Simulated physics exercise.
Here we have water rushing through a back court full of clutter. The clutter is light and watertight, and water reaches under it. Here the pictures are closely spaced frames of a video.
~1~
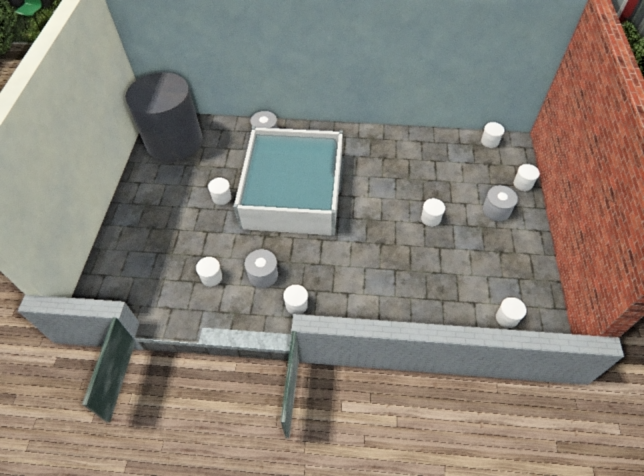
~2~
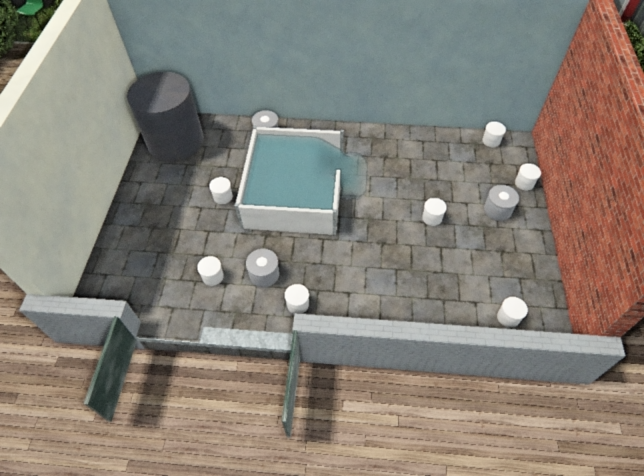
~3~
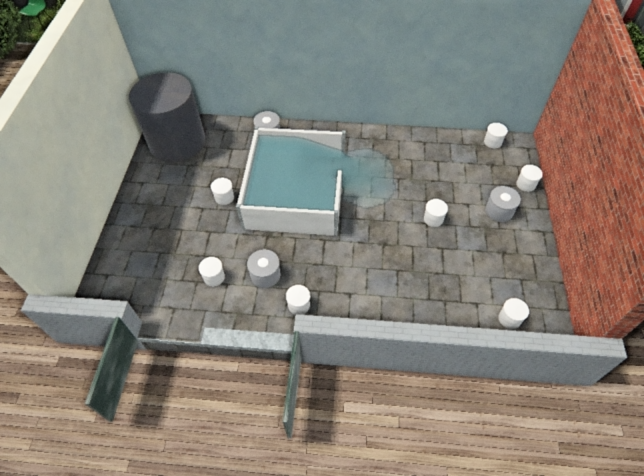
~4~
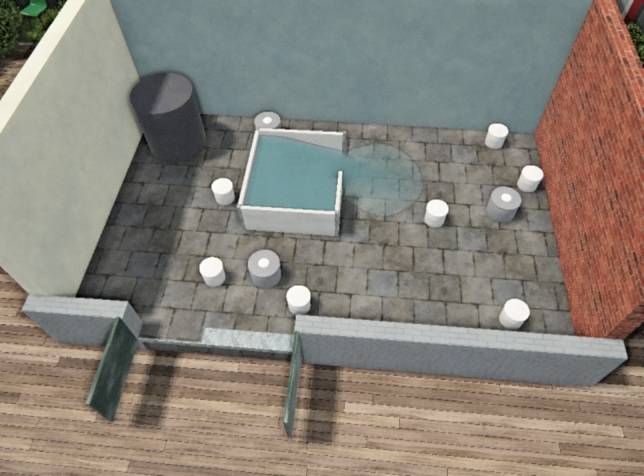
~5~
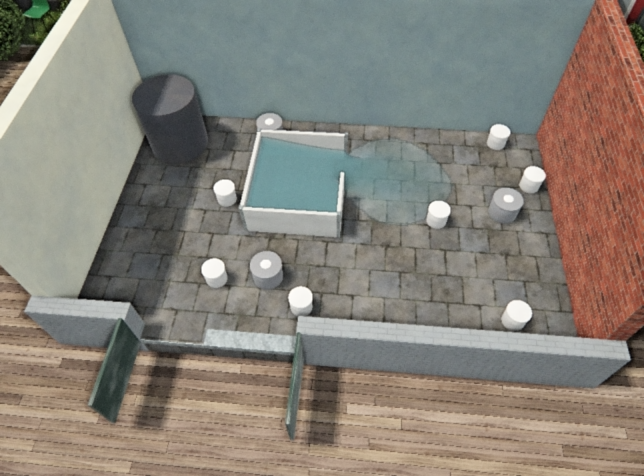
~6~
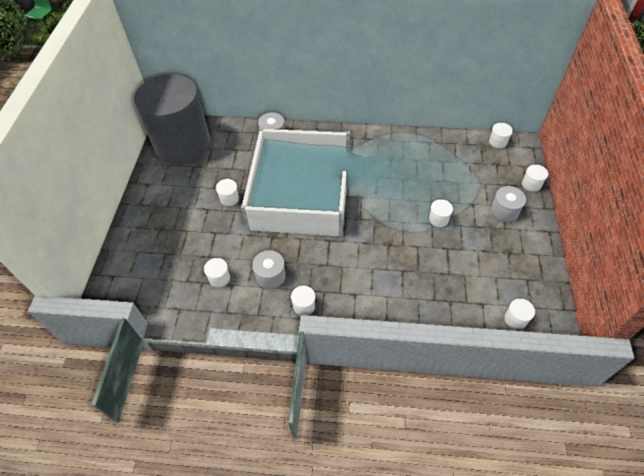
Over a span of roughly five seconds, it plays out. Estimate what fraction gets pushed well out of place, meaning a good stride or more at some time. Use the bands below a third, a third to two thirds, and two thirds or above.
It falls a third to two thirds.
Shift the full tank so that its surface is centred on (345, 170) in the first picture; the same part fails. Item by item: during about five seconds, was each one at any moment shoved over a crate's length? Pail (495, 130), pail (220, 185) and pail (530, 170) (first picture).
Item one travelled far enough, item two not displaced far, item three travelled far enough.
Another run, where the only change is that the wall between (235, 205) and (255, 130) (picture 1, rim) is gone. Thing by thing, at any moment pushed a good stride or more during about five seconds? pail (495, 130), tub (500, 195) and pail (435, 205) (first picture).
Lab note - in sequence: Never that far; never that far; never that far.
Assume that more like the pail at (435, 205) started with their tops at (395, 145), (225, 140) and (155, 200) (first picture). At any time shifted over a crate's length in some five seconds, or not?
In sequence: Pushed clear, doesn't go far, doesn't go far.
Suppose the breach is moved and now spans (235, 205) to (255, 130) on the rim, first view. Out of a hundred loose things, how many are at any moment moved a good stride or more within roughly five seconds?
It comes to roughly 40 %.
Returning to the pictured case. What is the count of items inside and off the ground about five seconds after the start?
Counting them up gives 4.
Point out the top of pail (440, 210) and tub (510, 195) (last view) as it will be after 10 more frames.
(481, 238) and (555, 217).
A moment on, 0 of 10 are well off their spots; 0 afloat.
Next, 3 of 10 are well off their spots; 3 afloat.
Later, 4 of 10 are well off their spots; 2 afloat.
In the end, 5 of 10 are well off their spots, and 5 have been at some point; 4 afloat.
